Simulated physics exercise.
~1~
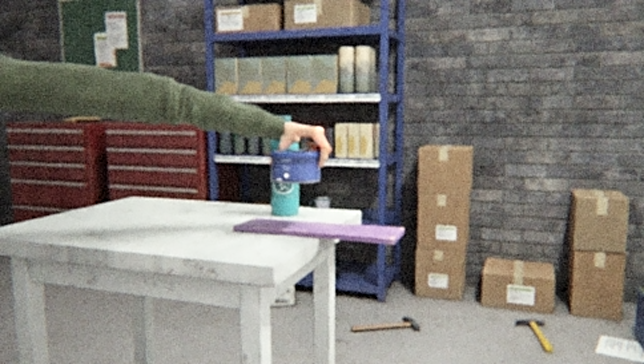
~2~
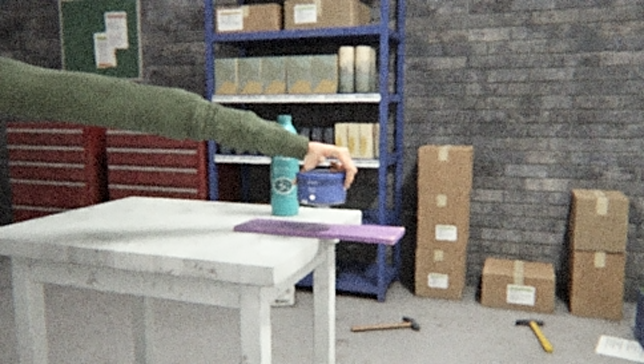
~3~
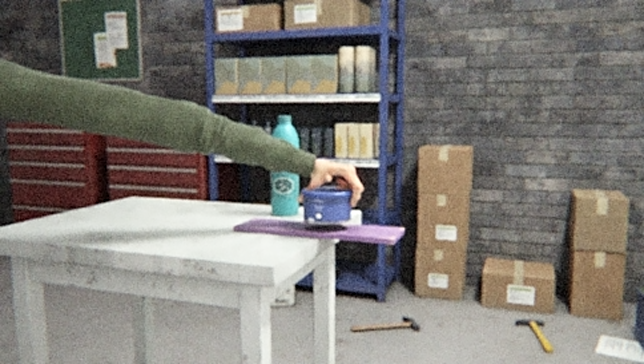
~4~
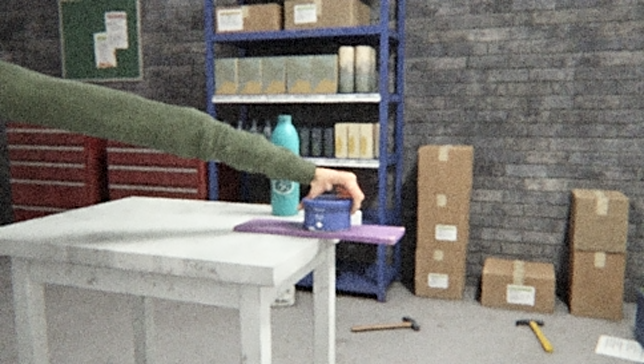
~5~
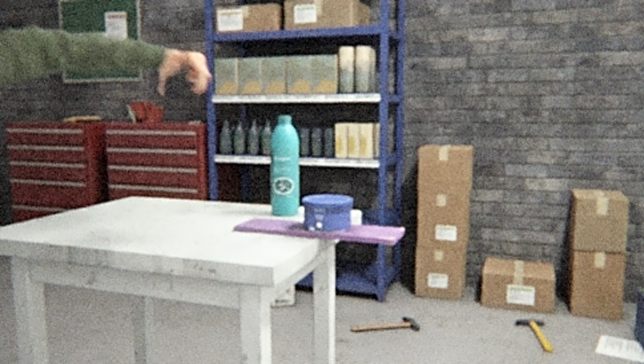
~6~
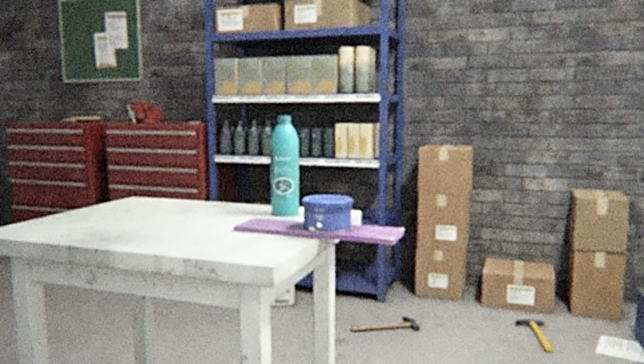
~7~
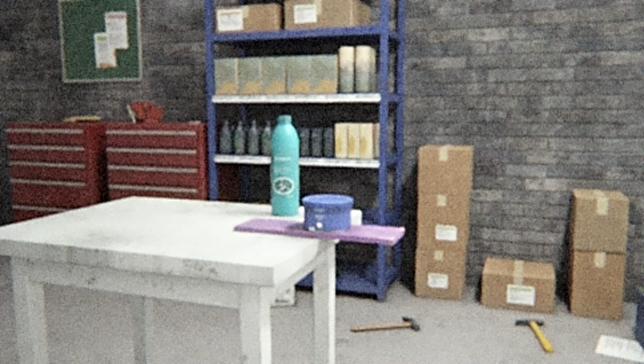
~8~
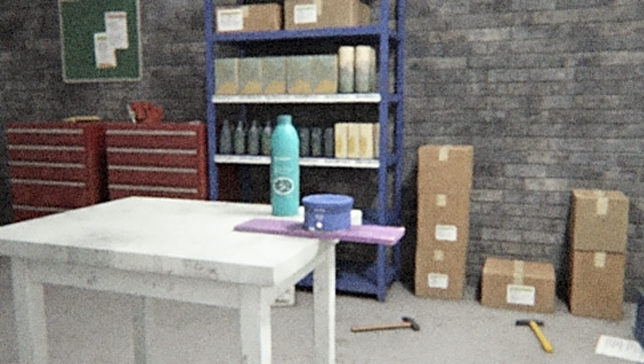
A hand sets a blue tub on an overhanging purple board, withdraws, and everything stays balanced.
